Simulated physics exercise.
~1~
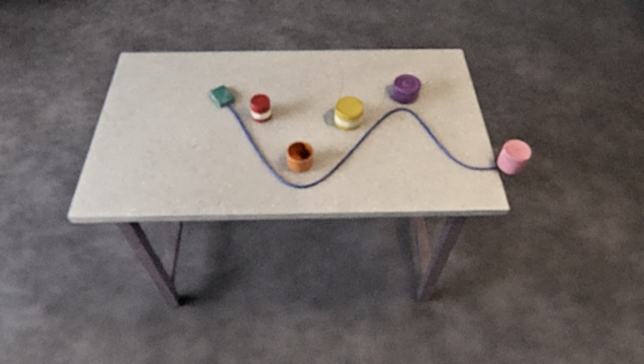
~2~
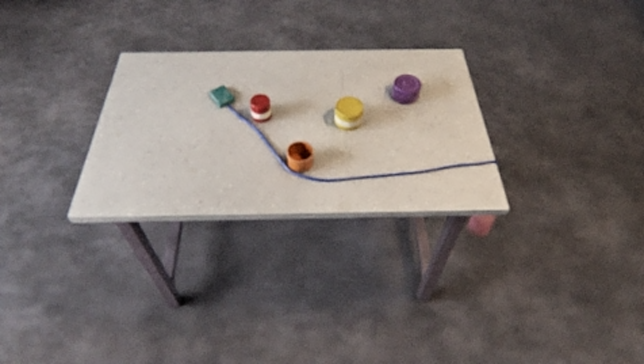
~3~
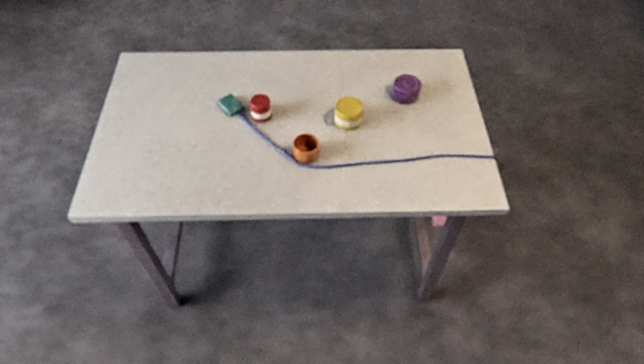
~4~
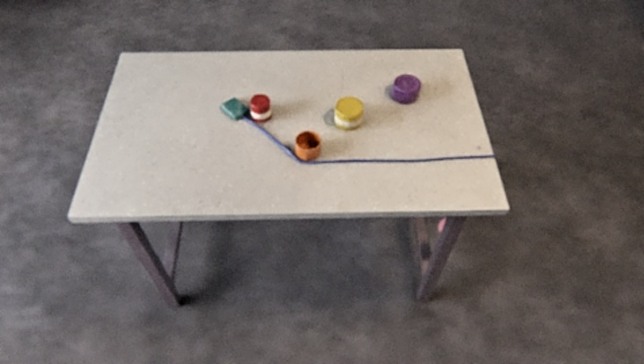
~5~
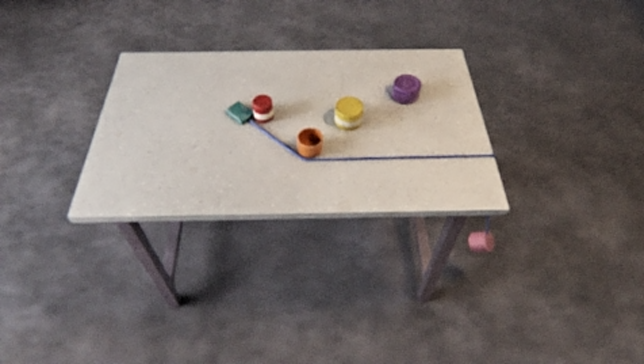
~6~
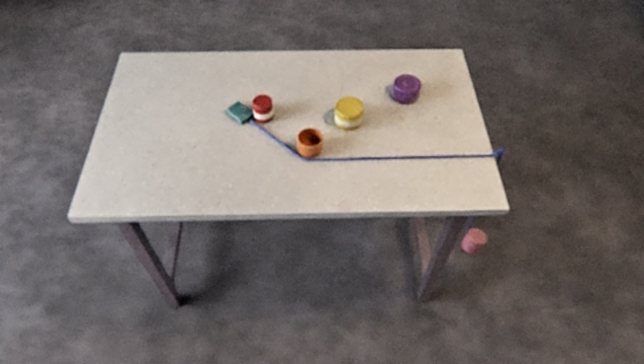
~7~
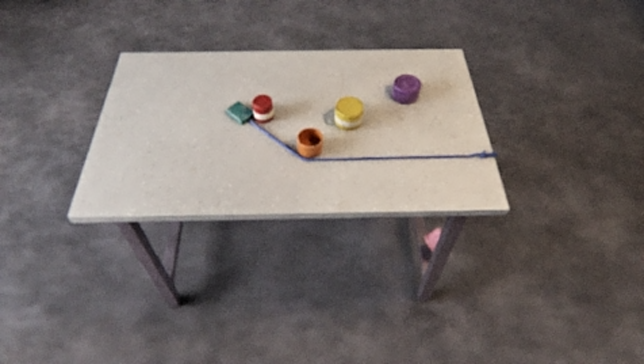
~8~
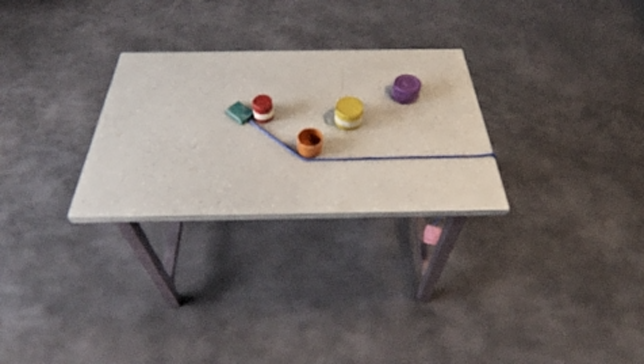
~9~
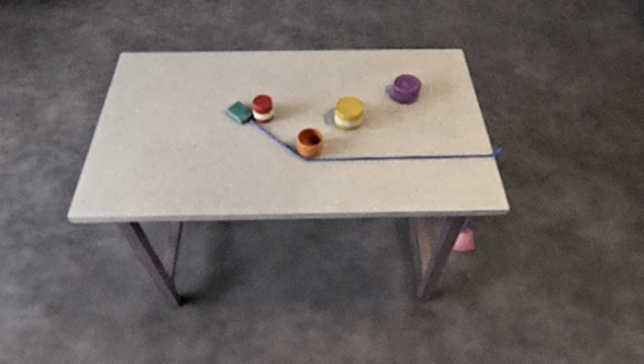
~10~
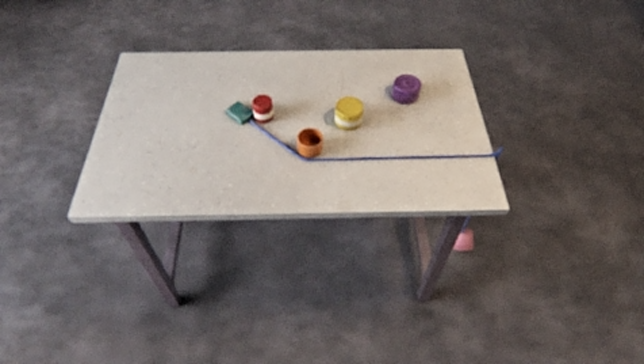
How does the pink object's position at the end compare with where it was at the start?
At the start it is up at the right edge of the tabletop. By the end it is lower and a little further left, hanging below the tabletop beside the right-hand table leg.
On a table, a falling pink object drags a corded teal block slightly, then hangs below.
